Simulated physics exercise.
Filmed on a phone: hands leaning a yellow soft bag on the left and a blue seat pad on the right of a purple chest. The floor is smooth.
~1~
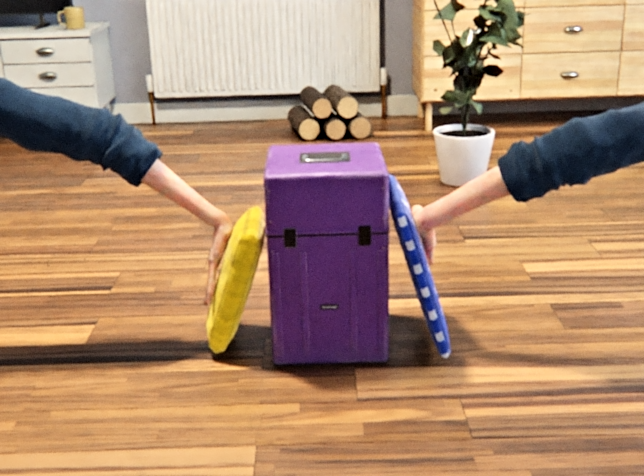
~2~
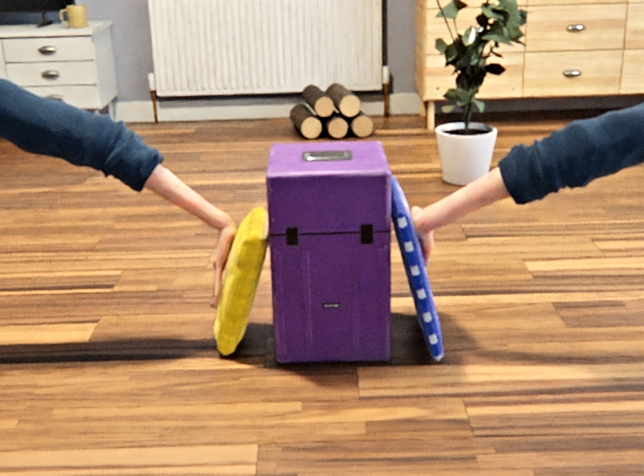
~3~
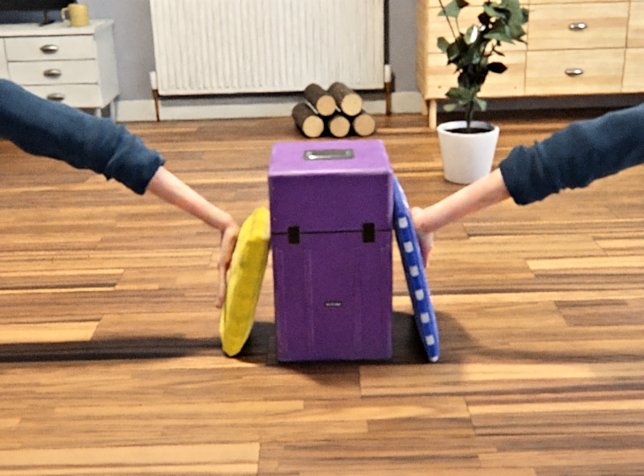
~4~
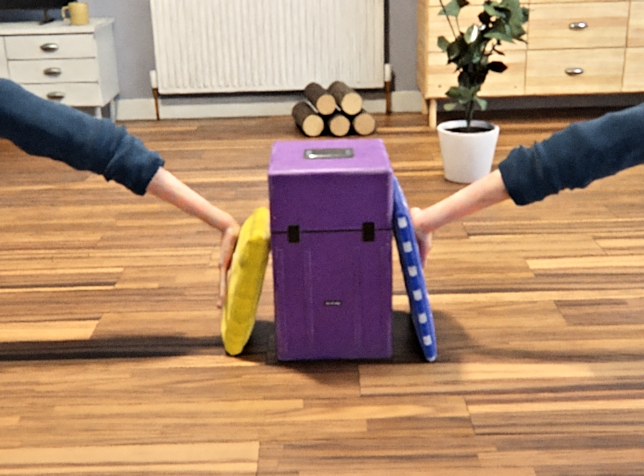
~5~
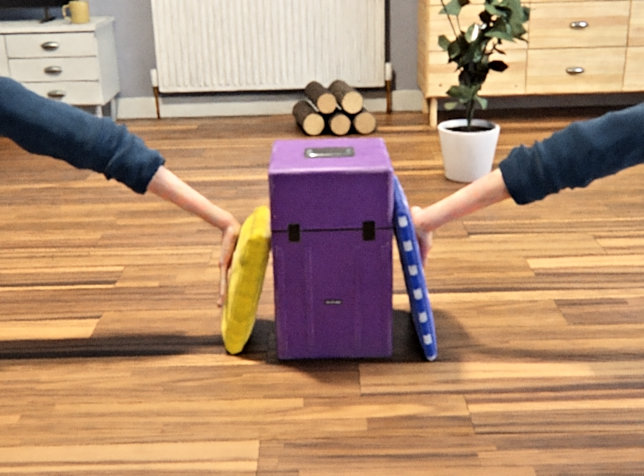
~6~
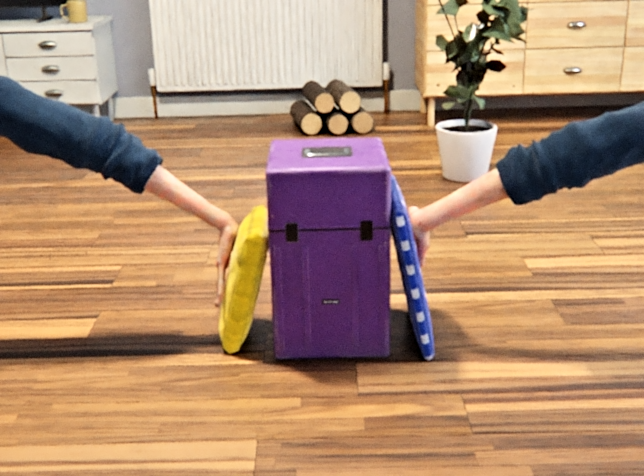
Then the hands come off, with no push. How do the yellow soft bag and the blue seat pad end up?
Outcome: My guess is the yellow soft bag won't come down; my guess is the blue seat pad won't come down.
Then, 0.58 s on from there, soft bag propped as before near (246, 279); seat pad propped as before near (407, 263).
In the end, soft bag propped as before near (246, 279); seat pad propped as before near (407, 263). The yellow soft bag remains propped up and the blue seat pad keeps leaning.
